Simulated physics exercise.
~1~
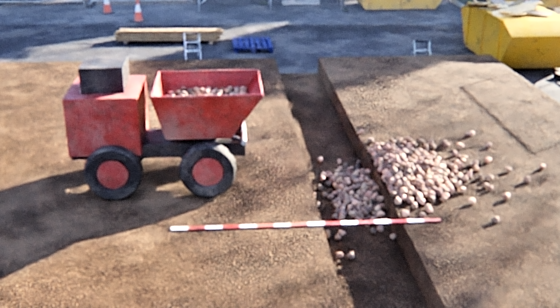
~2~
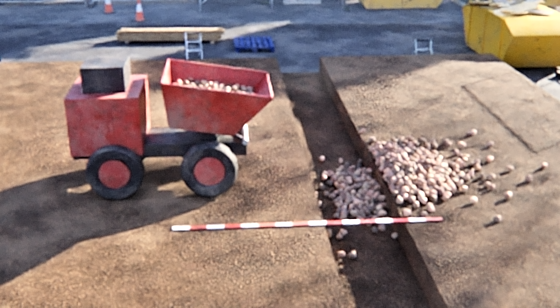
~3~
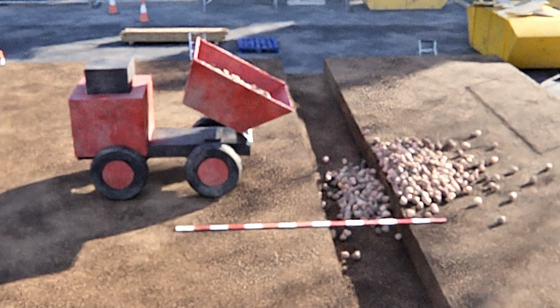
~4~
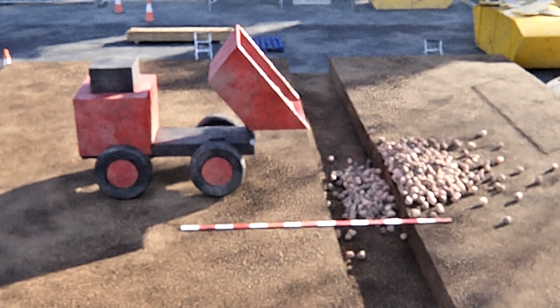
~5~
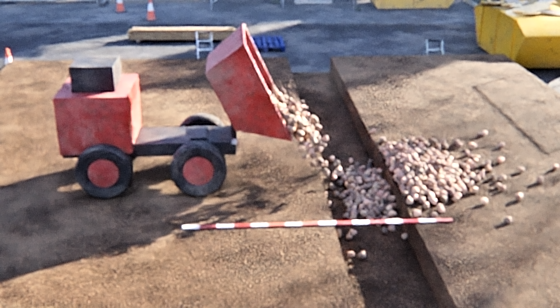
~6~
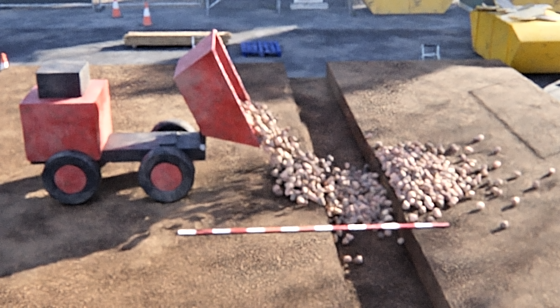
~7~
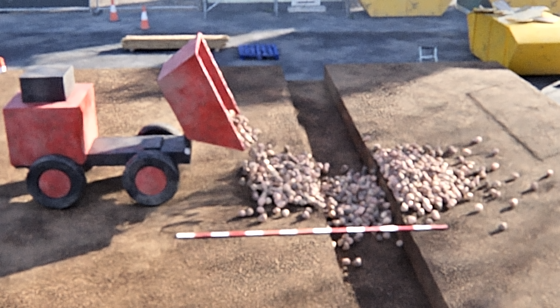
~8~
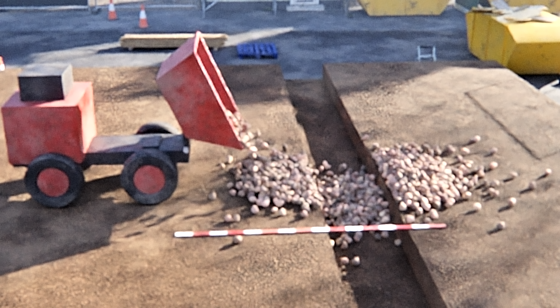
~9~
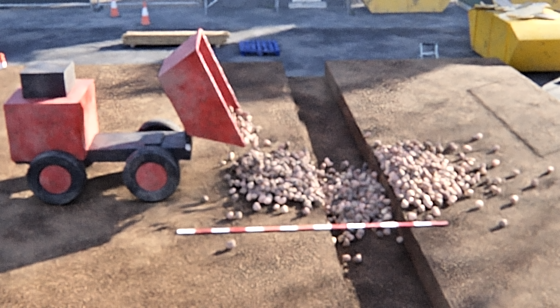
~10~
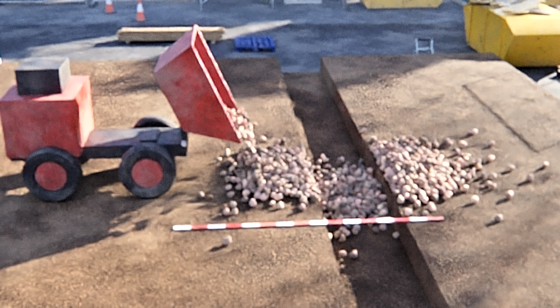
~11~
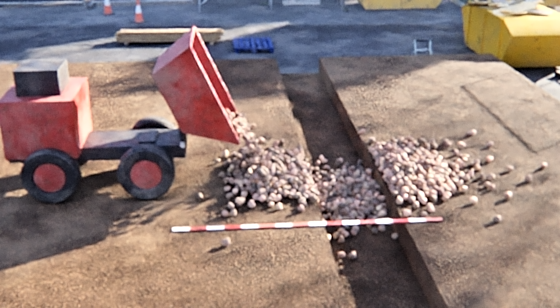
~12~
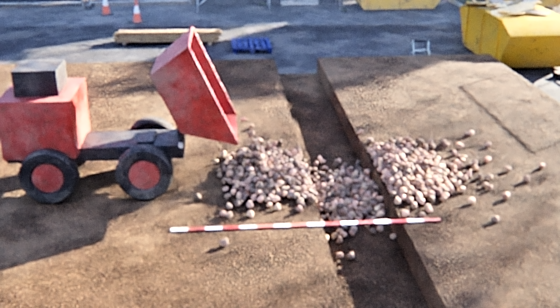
Sunlit earth site with a trench, a red toy-like dumper tipping stones while reversing left, leaving most heaped before the trench.
